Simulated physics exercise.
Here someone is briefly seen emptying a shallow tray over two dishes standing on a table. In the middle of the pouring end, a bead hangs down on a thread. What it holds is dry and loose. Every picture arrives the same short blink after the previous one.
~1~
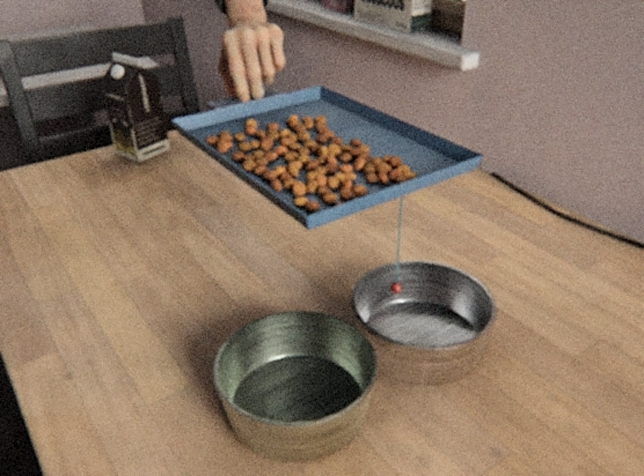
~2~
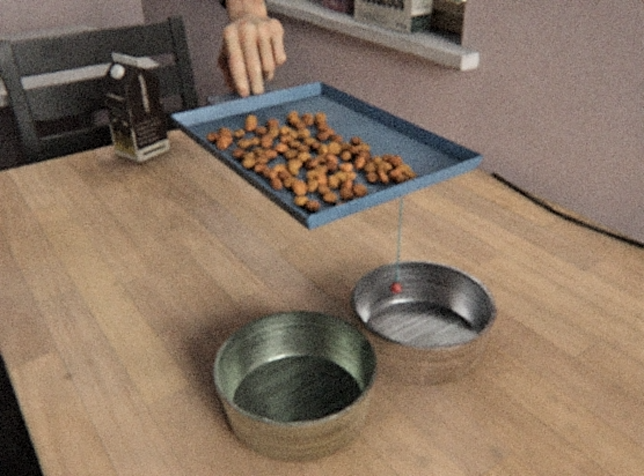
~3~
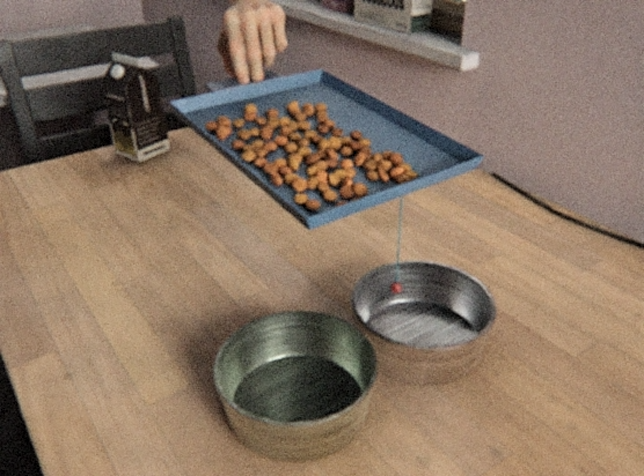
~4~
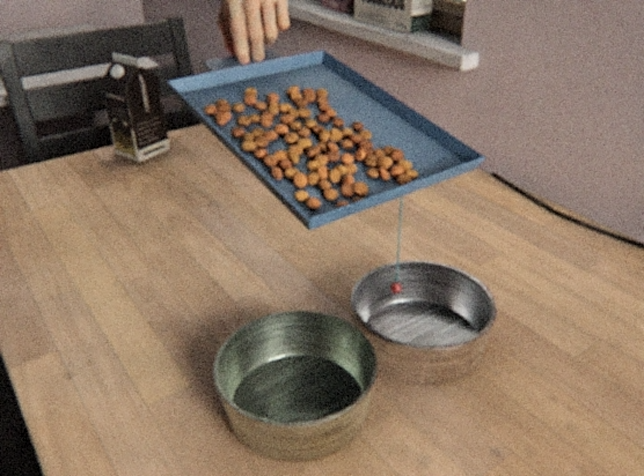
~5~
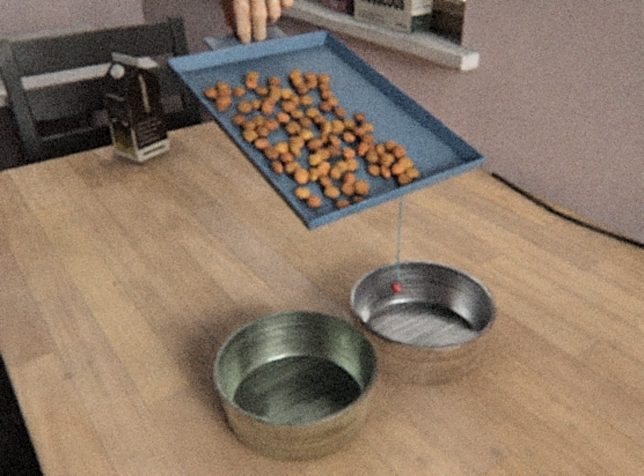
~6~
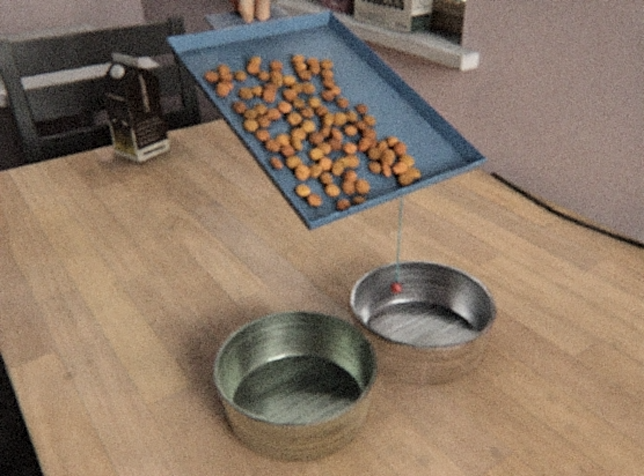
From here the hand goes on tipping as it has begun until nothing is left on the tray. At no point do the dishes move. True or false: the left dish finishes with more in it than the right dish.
False; the right dish has more.
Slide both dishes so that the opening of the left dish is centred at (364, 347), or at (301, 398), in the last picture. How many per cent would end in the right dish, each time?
Trial 1 around 40 percent, trial 2 around 70 percent.
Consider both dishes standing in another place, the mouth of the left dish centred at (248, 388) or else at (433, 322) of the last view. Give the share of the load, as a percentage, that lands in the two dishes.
70 %, 70 %.
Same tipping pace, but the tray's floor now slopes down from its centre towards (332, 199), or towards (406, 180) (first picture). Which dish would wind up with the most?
Well, the dish on the left side comes out on top first, and then the dish on the right side does.
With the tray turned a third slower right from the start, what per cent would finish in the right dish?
Estimate: Around 50%.
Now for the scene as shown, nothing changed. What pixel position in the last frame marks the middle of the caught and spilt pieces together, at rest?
Resting centre, last frame: Roughly (421, 355).
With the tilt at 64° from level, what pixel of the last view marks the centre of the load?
About (385, 182).
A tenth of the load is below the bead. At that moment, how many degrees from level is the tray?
My estimate is some 75 degrees.
Just after the last frame, tray tipped steeply; almost all on the tray; about a tenth in the air.
A moment on, tray tipped past a quarter turn; about a tenth on the tray; roughly a quarter in the left dish; roughly a third in the right dish; about a tenth outside both; roughly a quarter in the air.
Further on, tray tipped past a quarter turn; roughly a quarter in the left dish; roughly half in the right dish; roughly a quarter outside both.
When it is over, tray tipped past a quarter turn; roughly a quarter in the left dish; roughly half in the right dish; roughly a quarter outside both.
